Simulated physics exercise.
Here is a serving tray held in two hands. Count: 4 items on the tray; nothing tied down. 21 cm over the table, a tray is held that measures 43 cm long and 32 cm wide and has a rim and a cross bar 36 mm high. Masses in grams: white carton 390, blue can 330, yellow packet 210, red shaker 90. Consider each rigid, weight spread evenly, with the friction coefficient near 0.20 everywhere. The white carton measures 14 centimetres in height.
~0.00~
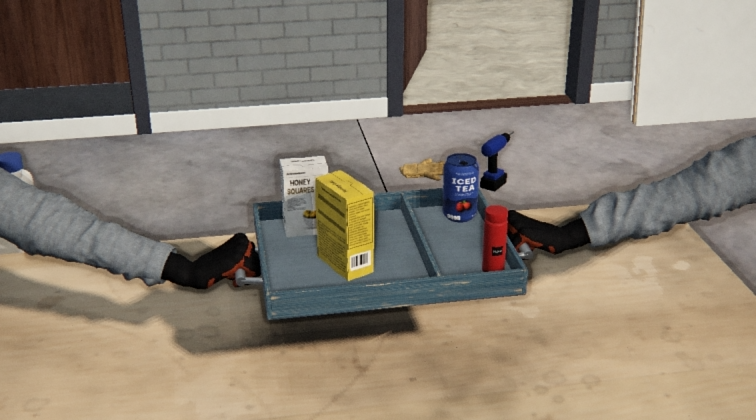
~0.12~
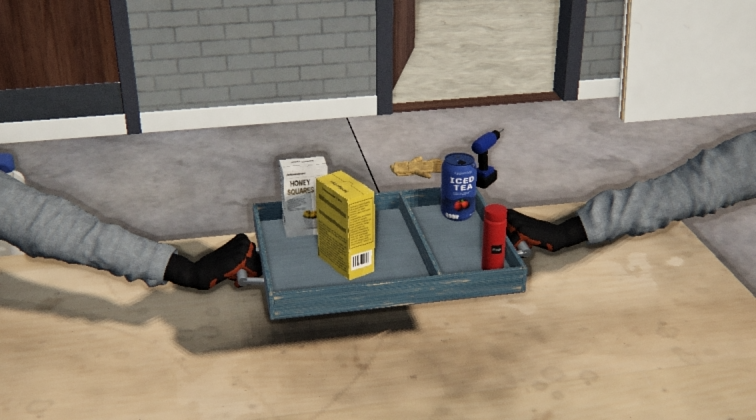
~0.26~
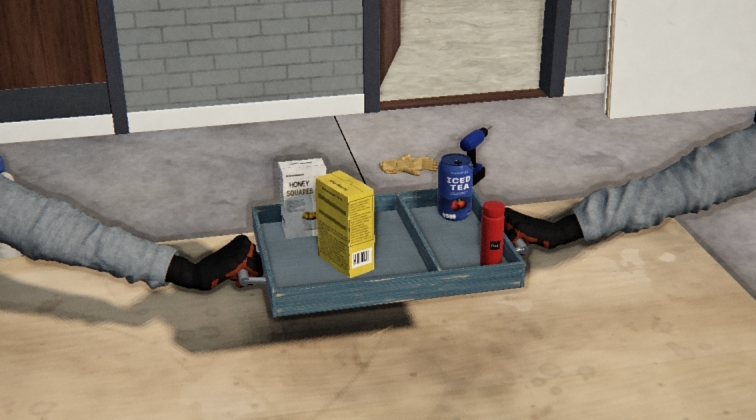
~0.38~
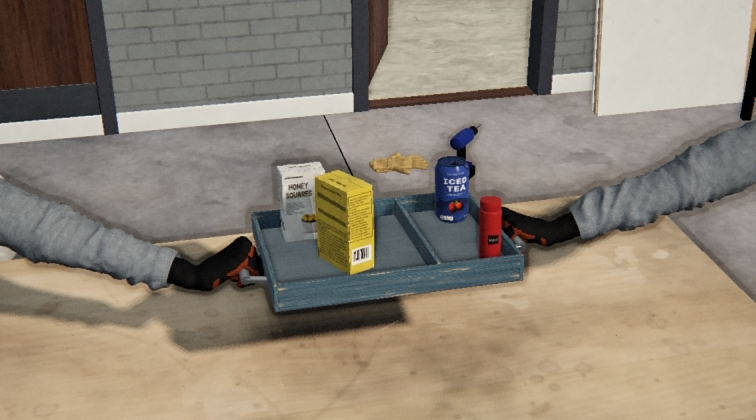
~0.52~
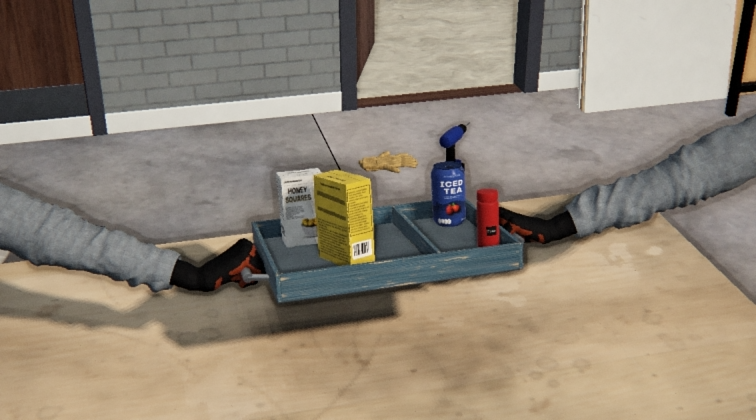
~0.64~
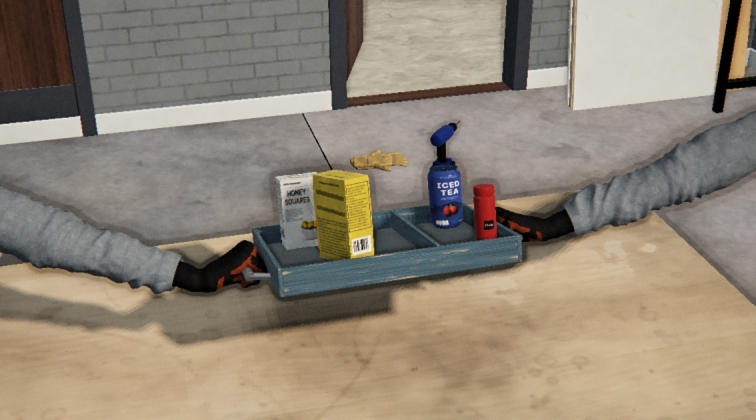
Two gloved hands held a blue tray carrying a white carton, a yellow packet, a blue can and a red shaker, then gradually tilted its far edge down while the items stayed upright on it.
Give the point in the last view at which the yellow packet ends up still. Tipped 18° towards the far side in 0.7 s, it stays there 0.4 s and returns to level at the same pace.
I would say near (341, 202).
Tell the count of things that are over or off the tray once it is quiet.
0.
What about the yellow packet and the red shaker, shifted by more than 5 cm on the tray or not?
As for the yellow packet, it winds up somewhere else, and the red shaker winds up somewhere else.
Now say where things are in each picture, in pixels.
In the first frame, tray level; yellow packet (345, 225); white carton (305, 197).
In the second frame, tray level; red shaker (494, 239); white carton (305, 197).
In the third frame, tray at 2°, far edge down; blue can (455, 188); red shaker (492, 235).
In the fourth frame, tray at 6°, far edge down; white carton (303, 202); blue can (452, 190).
In the fifth frame, tray at 12°, far edge down; red shaker (488, 222); white carton (302, 208).
In the sixth frame, tray at 16°, far edge down; yellow packet (343, 217); blue can (445, 197).
After 0.84 s, tray at 18°, far edge down; yellow packet slid 5 cm near (338, 212); red shaker slid 5 cm; white carton slid 3 cm.
After 0.94 s, tray at 18°, far edge down; yellow packet slid 9 cm near (334, 208); red shaker slid 9 cm; white carton slid 3 cm.
After 1.54 s, tray at 10°, far edge down; yellow packet slid 10 cm near (340, 204); red shaker slid 17 cm; white carton slid 3 cm.
At rest (2.4 s), not toppled but over 5 cm from the start, yellow packet and red shaker; the other 2 in place, give or take 5 cm. In the last view, yellow packet near (341, 202).
